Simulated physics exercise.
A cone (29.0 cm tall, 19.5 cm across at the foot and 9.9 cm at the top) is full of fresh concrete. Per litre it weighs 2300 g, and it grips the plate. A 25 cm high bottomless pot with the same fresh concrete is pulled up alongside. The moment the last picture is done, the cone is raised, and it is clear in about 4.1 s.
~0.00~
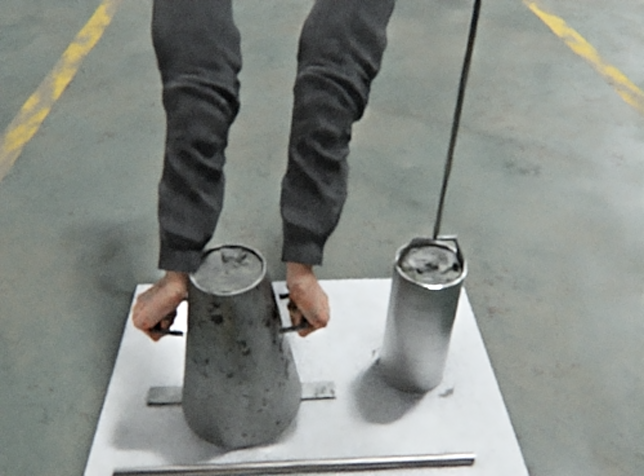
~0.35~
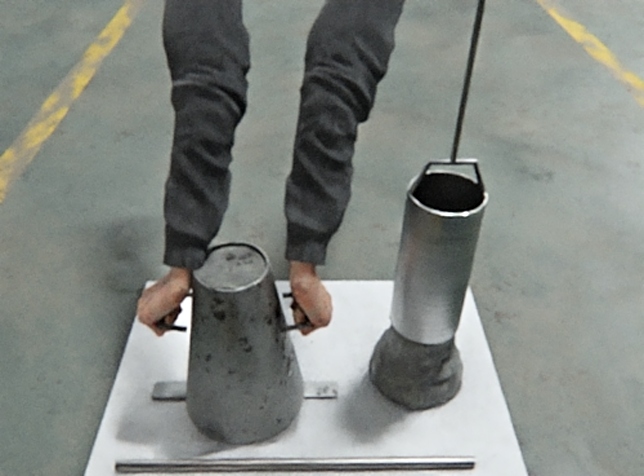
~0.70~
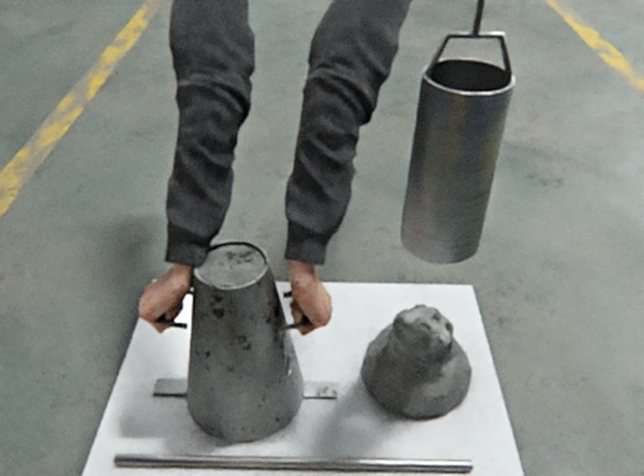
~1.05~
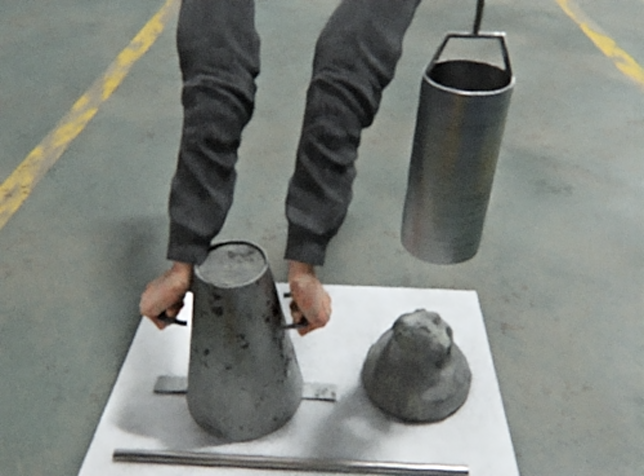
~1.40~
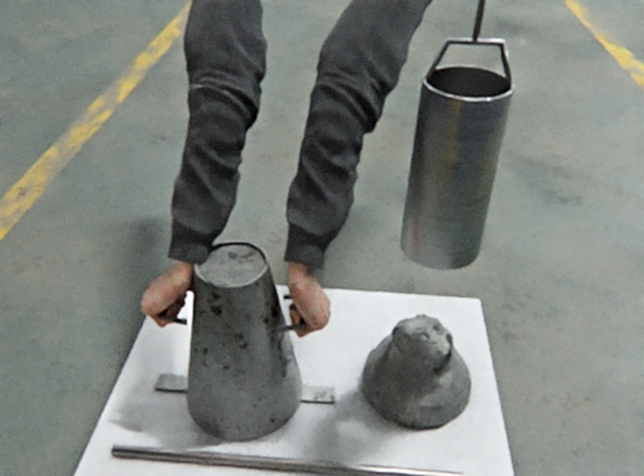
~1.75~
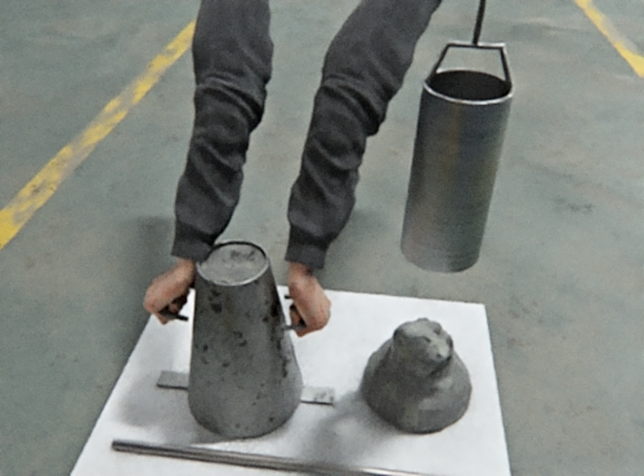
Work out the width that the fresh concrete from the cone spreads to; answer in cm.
Around 28 centimetres.
After 2.8 s, the cone is up 7.0 cm; the fresh concrete has come down 8.7 cm to 20 cm and is 26 cm wide.
After 3.8 s, the cone is up 18 cm; the fresh concrete has come down 11 cm to 18 cm and is 27 cm wide.
After 4.8 s, the cone is up 29 cm; the fresh concrete has come down 11 cm to 18 cm and is 27 cm wide.
After 6.1 s, the cone is clear; the fresh concrete has come down 11 cm to 18 cm and is 27 cm wide.
After 6.5 s, at rest, the cone is clear; the fresh concrete has come down 11 cm to 18 cm and is 28 cm wide.
